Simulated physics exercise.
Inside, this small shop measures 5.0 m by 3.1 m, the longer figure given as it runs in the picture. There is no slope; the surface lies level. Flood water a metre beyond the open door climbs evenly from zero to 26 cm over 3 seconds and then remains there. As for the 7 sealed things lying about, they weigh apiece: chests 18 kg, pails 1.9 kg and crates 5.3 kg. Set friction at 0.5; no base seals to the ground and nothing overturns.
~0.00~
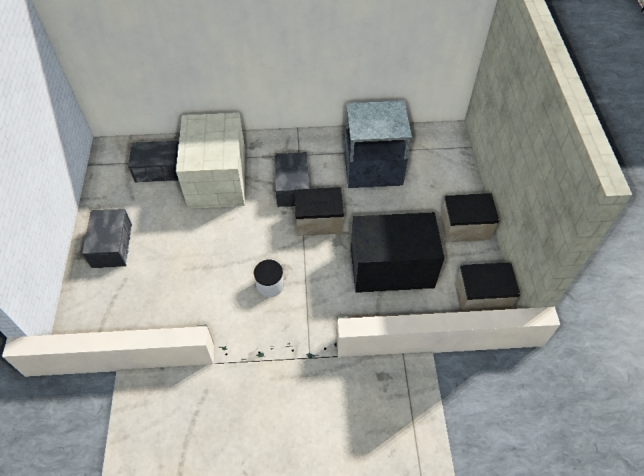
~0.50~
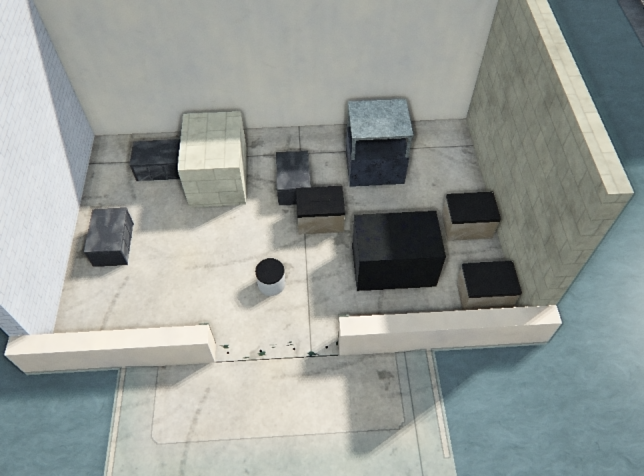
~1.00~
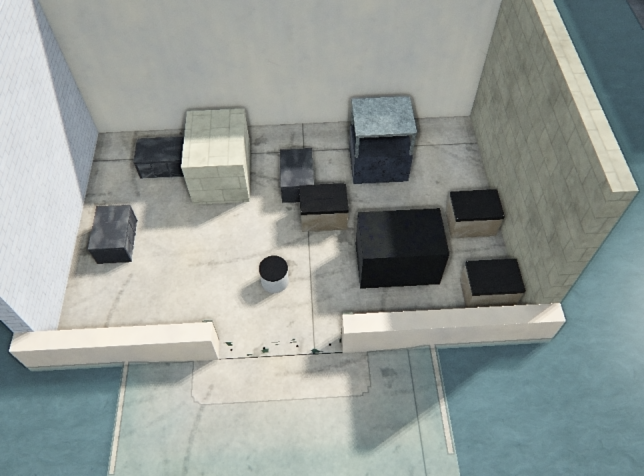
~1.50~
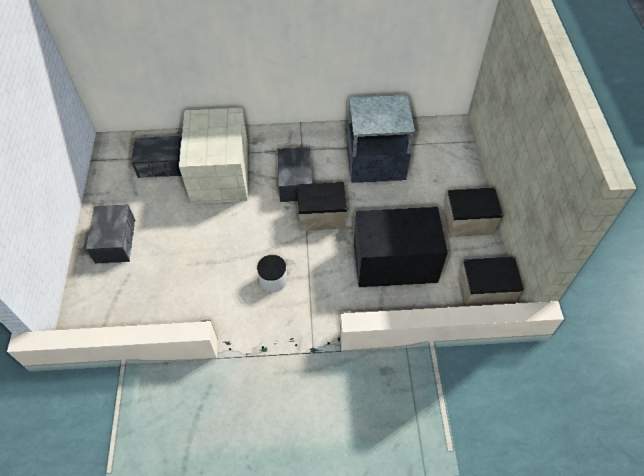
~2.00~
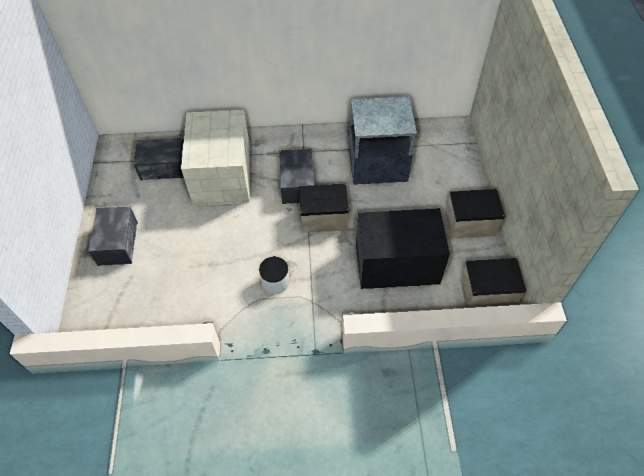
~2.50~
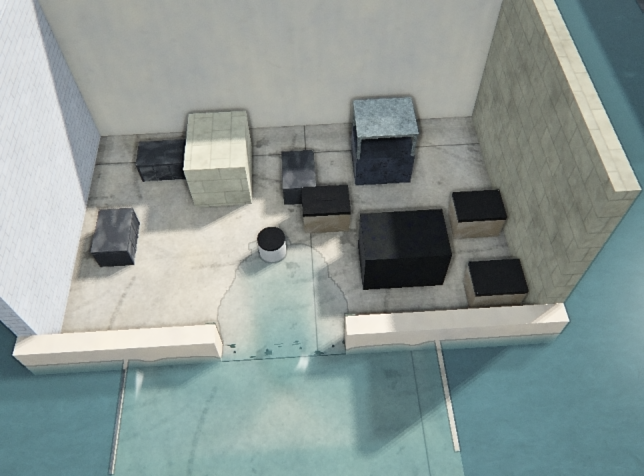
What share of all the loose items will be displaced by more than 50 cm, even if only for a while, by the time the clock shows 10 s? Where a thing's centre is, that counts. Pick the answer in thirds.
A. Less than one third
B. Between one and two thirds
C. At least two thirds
Answer: C.
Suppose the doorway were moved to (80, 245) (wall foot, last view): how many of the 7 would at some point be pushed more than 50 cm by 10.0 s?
Result: 7.
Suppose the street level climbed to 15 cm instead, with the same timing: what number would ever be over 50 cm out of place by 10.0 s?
Count: 3.
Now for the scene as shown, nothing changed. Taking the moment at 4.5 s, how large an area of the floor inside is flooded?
Wet area: Approx. 9.5 m2.
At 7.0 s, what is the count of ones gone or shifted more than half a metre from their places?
It comes to 4.
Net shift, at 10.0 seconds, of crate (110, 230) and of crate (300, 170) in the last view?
Respectively 80 and 80 centimetres.
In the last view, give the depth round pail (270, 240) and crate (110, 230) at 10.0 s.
Around 14 cm and 11 cm.
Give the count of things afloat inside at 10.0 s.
At that time the total is 7.
After 3.5 s 1 of 7 are over 50 cm from their spots; 0 afloat.
After 4.5 s 3 of 7 are over 50 cm from their spots; 2 afloat.
After 7.0 s 4 of 7 are over 50 cm from their spots; 5 afloat.
After 10.0 s 5 of 7 are over 50 cm from their spots, and 5 have been at some point; 7 afloat.
